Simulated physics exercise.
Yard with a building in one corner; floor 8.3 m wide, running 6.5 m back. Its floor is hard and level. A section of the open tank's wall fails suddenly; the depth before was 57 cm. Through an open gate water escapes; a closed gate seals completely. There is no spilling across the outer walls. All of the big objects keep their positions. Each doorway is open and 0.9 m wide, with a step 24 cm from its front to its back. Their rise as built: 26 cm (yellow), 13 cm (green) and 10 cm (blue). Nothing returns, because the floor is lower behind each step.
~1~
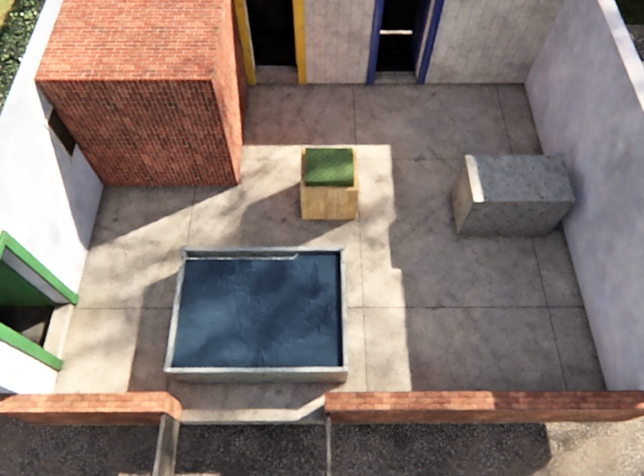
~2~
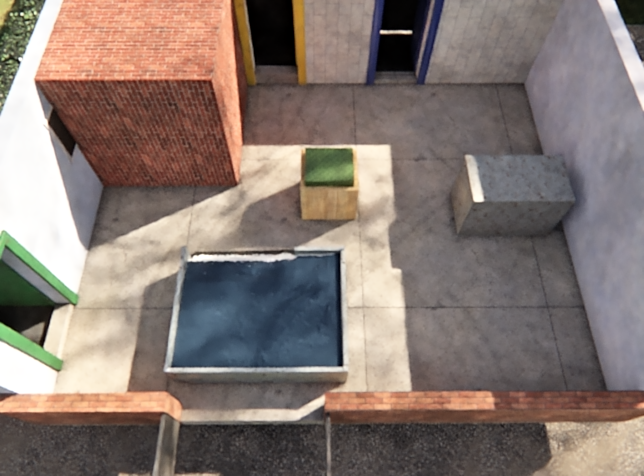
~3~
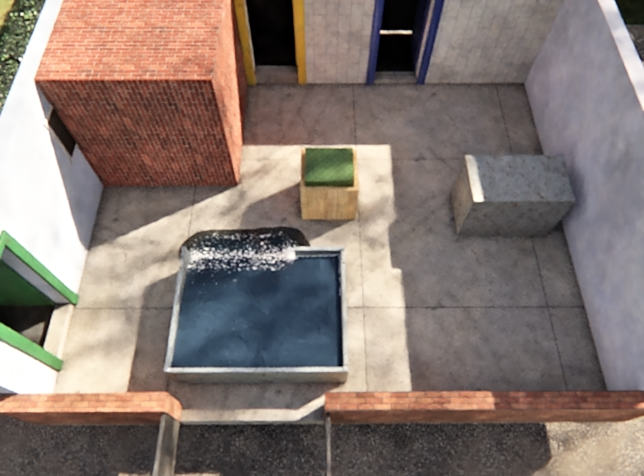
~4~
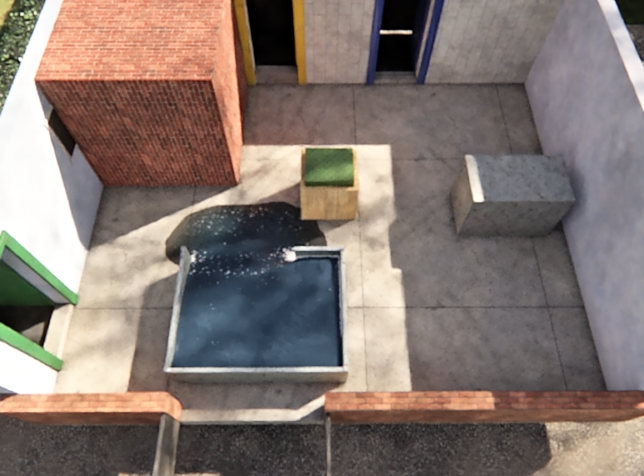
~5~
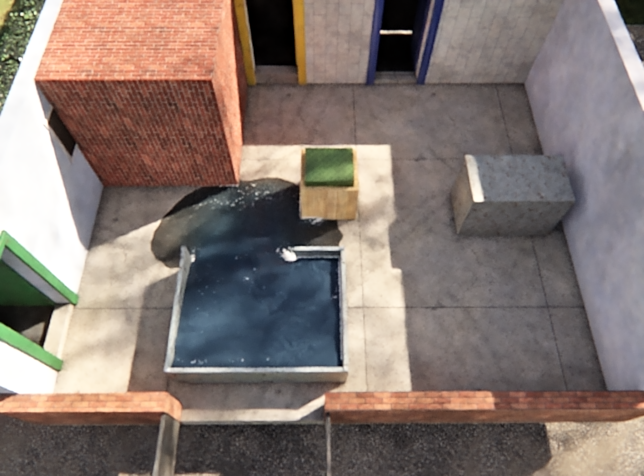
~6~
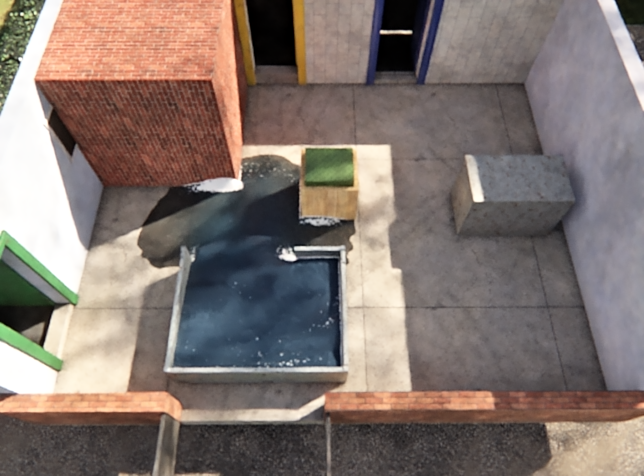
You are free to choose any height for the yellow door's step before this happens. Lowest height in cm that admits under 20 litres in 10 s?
Roughly 23 cm.
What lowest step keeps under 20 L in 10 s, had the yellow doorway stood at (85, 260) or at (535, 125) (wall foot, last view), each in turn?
You'd want roughly 10.5 cm there first, then roughly 10.0 cm.
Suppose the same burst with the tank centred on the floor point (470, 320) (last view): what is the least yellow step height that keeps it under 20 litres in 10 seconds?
Roughly 12.5 centimetres.
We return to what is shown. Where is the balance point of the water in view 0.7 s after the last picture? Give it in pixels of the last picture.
The water's centre is at about (256, 270).
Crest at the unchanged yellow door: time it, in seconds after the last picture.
At roughly 1.4 s.
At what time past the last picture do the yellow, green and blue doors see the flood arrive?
The flood shows up at yellow at 0.6 s, at green at 1.8 s, and at blue at 1.6 s.
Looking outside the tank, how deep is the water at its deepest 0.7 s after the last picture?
About 40 cm.
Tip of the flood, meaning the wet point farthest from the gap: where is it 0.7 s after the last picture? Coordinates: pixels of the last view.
Lab note: Front tip approx. at (284, 83).
Then, 0.7 s after the last picture water covers 20 % of the floor, deepest (40 cm) near (221, 191); 4 cm at the yellow door, 0 litres in over its 26 cm step.
Then, 2.3 s after the last picture water covers 40 % of the floor, deepest (32 cm) near (103, 191); 25 cm at the yellow door, 6 litres in over its 26 cm step.
Then, 9.3 s after the last picture water covers 90 % of the floor, deepest (12 cm) near (103, 191); 3 cm at the yellow door, 7 litres in over its 26 cm step.
At the yellow door as built, the water peaked near 29 cm, 1.3 s after the last picture.
Run again over the same 10 s with other heights there, 51 litres in over 19.5 cm, 6 litres over 26.5 cm. The limit of 20 litres is kept from about 23 cm up.
